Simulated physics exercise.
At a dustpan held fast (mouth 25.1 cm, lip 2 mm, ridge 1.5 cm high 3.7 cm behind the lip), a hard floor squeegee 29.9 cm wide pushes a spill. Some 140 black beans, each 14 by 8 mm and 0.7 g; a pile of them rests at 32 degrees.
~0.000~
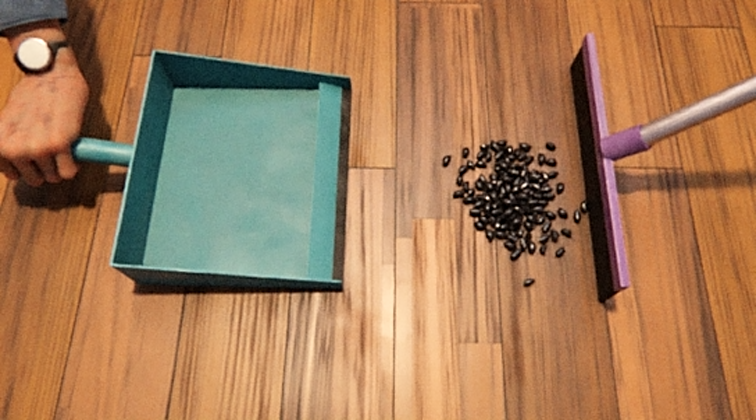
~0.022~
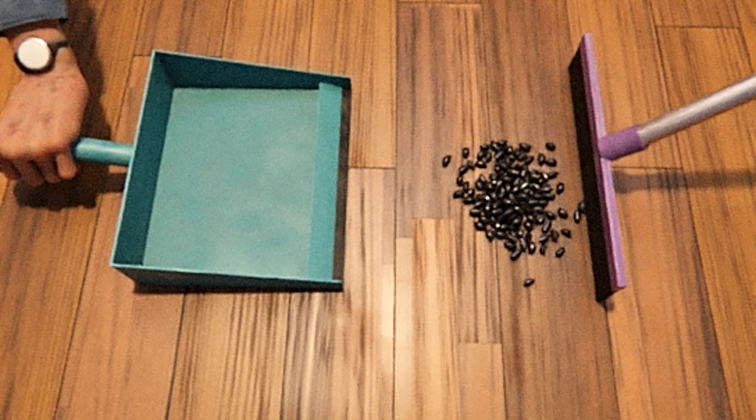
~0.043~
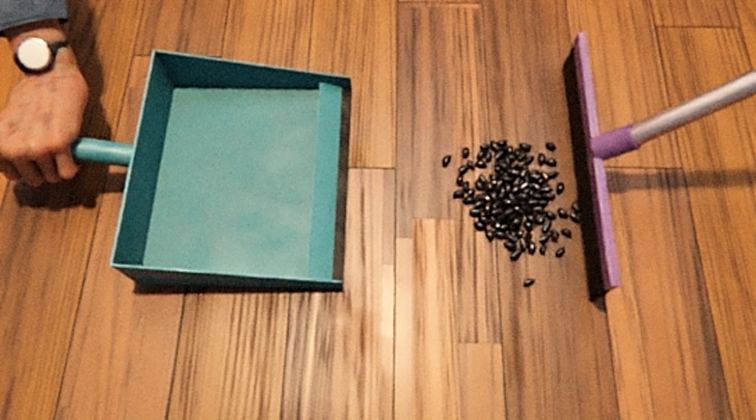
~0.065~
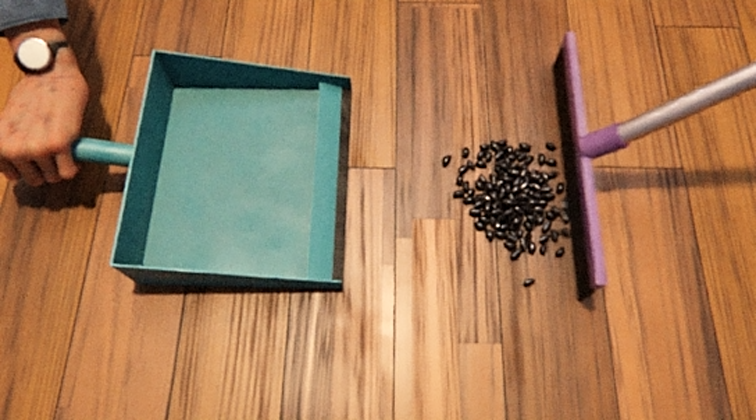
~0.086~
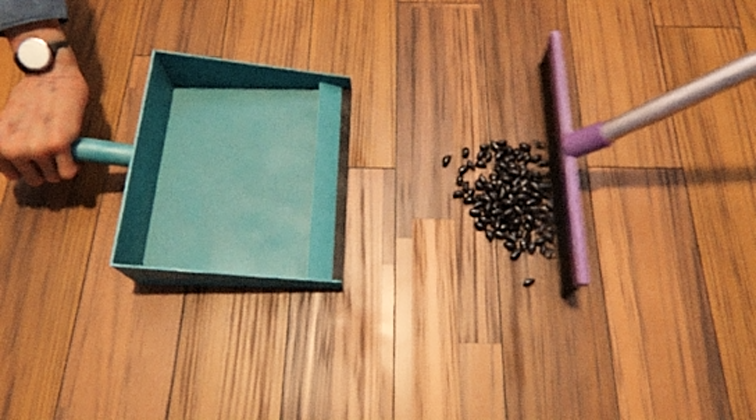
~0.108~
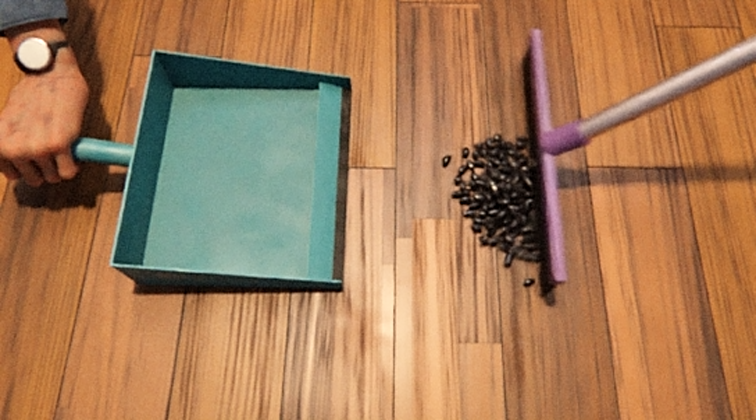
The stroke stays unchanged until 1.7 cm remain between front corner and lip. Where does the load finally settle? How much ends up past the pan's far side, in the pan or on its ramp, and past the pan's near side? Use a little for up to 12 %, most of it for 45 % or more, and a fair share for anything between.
Past the pan's far side - a little; in the pan or on its ramp - most of it; past the pan's near side - a little.
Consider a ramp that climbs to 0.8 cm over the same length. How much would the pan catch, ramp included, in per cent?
That change would give about 75 per cent.
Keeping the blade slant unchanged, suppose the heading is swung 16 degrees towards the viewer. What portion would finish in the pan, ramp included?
60 %.
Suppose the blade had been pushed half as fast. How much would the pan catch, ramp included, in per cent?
Then near 55 in a hundred.
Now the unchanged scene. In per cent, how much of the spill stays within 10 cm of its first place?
About 0 percent.
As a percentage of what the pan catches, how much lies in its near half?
Roughly 50 percent.
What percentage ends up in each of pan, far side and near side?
In per cent - far side 0, pan 65, near side 5.
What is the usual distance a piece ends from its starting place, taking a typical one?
Median: Approx. 22 cm.
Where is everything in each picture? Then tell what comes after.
Blade from (621, 286) to (587, 43), moved 0.0 cm, 0 of the pieces shifted so far; middle of the pieces at (514, 199); pan at (235, 179), in the first frame.
Blade from (618, 286) to (585, 42), moved 0.3 cm, 0 of the pieces shifted so far; middle of the pieces at (514, 199), in the second frame.
Blade from (610, 285) to (579, 42), moved 1.0 cm, 1 of the pieces shifted so far; middle of the pieces at (514, 199), in the third frame.
Blade from (597, 284) to (568, 41), moved 2.2 cm, 3 of the pieces shifted so far; middle of the pieces at (514, 199), in the fourth frame.
Blade from (580, 282) to (553, 40), moved 3.9 cm, 28 of the pieces shifted so far; middle of the pieces at (508, 193), in the fifth frame.
Blade from (557, 280) to (534, 39), moved 6.2 cm, 131 of the pieces shifted so far; middle of the pieces at (498, 194); pan at (235, 179). The blade's pace is about 1.06 m/s, heading 4 degrees away from the viewer's side, in the sixth frame.
Then, at 0.21 s, middle of the blade 11 cm from the lip; 0 % over the lip, far side 0 %, near side 0 %.
After 0.28 s, middle of the blade 4 cm from the lip; 5 % over the lip, far side 0 %, near side 5 %.
After 0.49 s, middle of the blade 2 cm from the lip; 65 % over the lip, far side 0 %, near side 5 %.
By 1.5 s all is still; far side 0 %, pan 65 %, near side 5 %, in front of the lip or behind the blade 30 %.
